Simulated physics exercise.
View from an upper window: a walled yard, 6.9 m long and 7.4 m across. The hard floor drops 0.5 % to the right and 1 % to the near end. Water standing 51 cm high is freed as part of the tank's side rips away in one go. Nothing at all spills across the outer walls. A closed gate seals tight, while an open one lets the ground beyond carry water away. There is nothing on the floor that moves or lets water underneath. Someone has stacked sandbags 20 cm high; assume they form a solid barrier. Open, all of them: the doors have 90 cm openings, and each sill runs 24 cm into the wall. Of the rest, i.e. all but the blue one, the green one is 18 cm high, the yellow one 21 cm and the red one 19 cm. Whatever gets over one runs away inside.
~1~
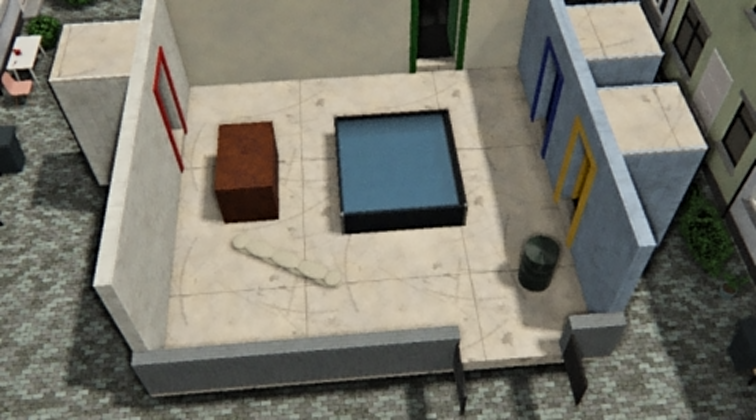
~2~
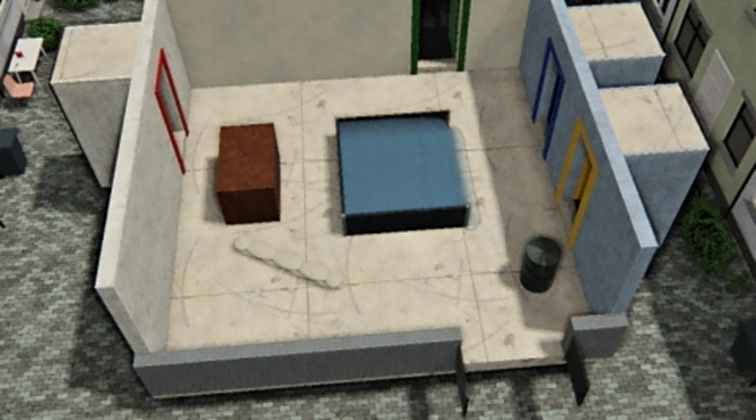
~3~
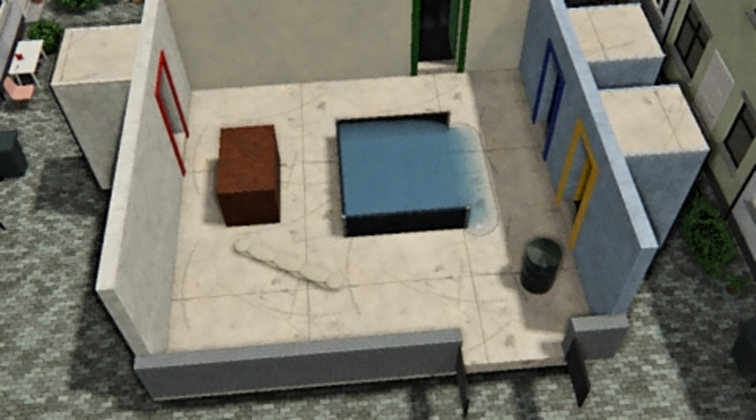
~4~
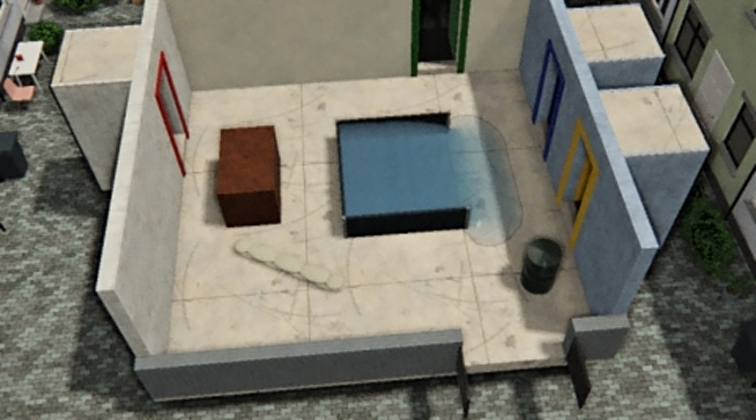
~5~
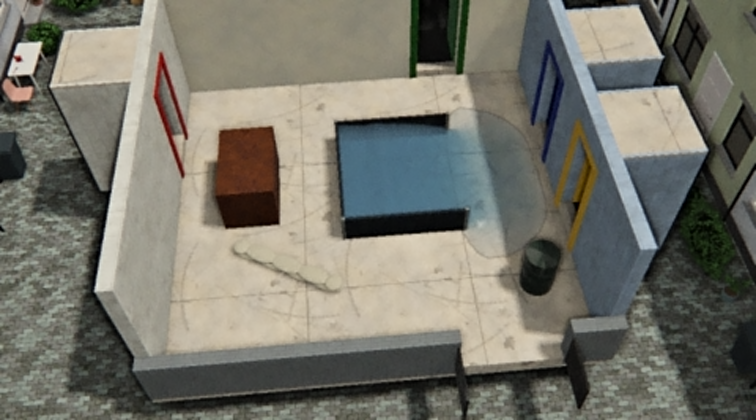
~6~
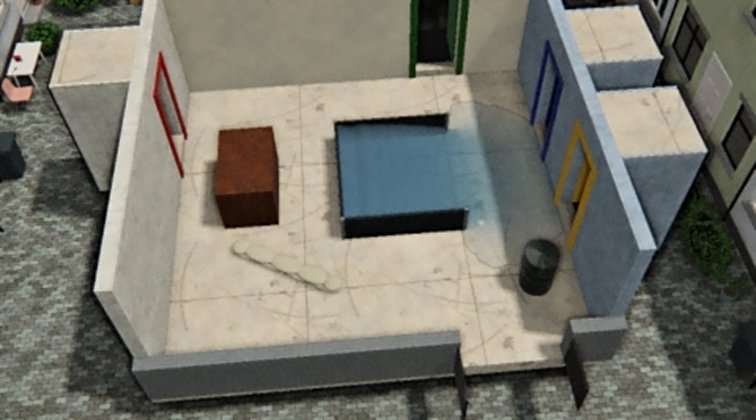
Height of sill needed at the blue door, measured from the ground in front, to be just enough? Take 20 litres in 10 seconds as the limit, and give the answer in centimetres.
Approximately 27 cm.
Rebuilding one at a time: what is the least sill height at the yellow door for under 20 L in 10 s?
For yellow: Close to 23 cm.
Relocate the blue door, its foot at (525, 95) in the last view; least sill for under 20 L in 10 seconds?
About 16 cm.
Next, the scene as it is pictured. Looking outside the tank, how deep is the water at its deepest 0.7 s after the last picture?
38 cm.
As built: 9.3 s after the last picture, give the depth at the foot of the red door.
Some 6.0 cm.
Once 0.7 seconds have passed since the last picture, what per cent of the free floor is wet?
About 20 per cent.
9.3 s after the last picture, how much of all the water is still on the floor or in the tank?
Something like 76 per cent of it remains.
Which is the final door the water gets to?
That would be the red door.
Then, 0.7 s after the last picture water covers 20 % of the floor, deepest (38 cm) near (541, 181); 24 cm at the blue door, 50 litres in over its 11 cm sill.
Then, 2.3 s after the last picture water covers 30 % of the floor, deepest (39 cm) near (594, 333); 24 cm at the blue door, 221 litres in over its 11 cm sill.
Then, 9.3 s after the last picture water covers 90 % of the floor, deepest (10 cm) near (233, 242); 5 cm at the blue door, 279 litres in over its 11 cm sill.
At the blue door as built, the water peaked near 30 cm, 1.3 s after the last picture.
With a sill of 24.5 cm, 39 litres would have come in within the 10 s; with 33.5 cm, 1 litre. So under 20 litres takes about 27 cm.
